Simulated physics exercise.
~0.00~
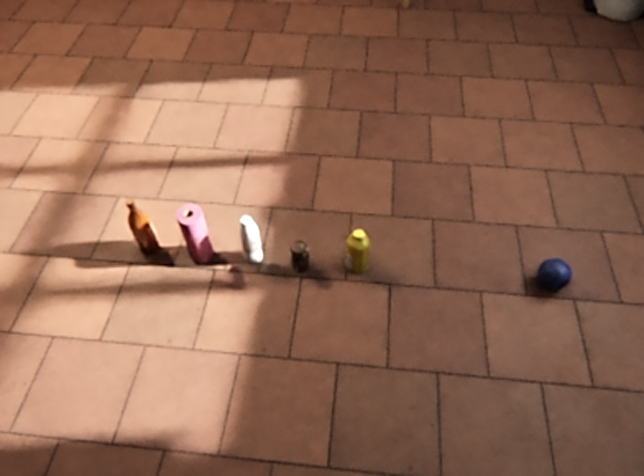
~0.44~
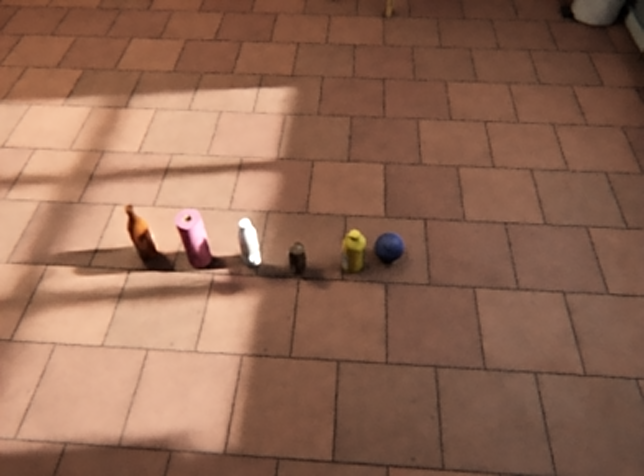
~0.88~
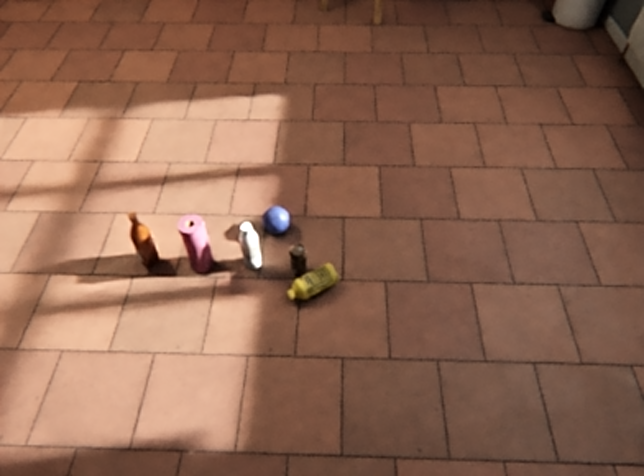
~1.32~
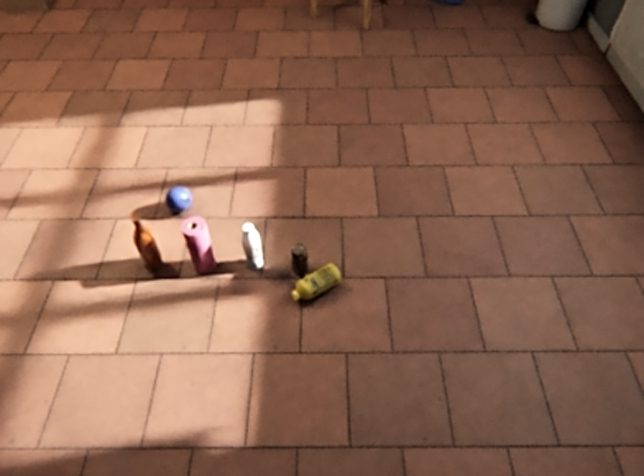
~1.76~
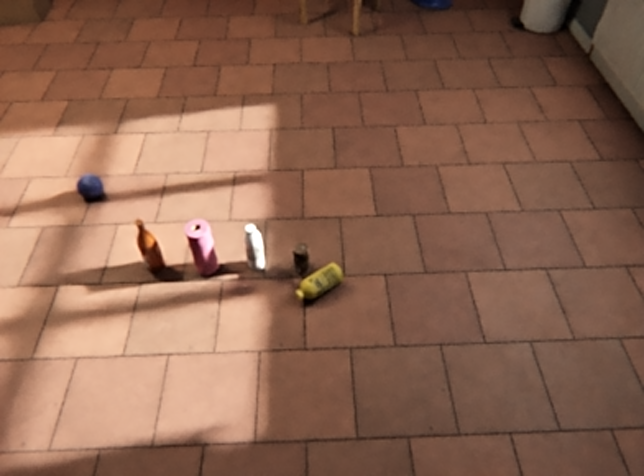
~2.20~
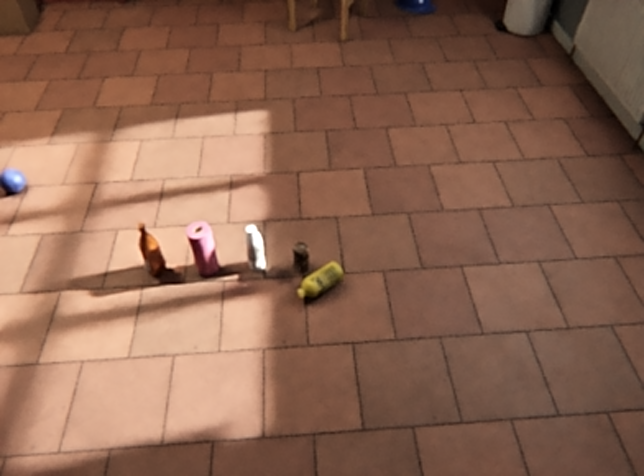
The video shows a blue ball rolling left across a tiled floor toward a row of five upright items, knocking over the yellow bottle, then passing behind the others to the far left, while the brown can, white bottle, pink roll and orange bottle stay standing.
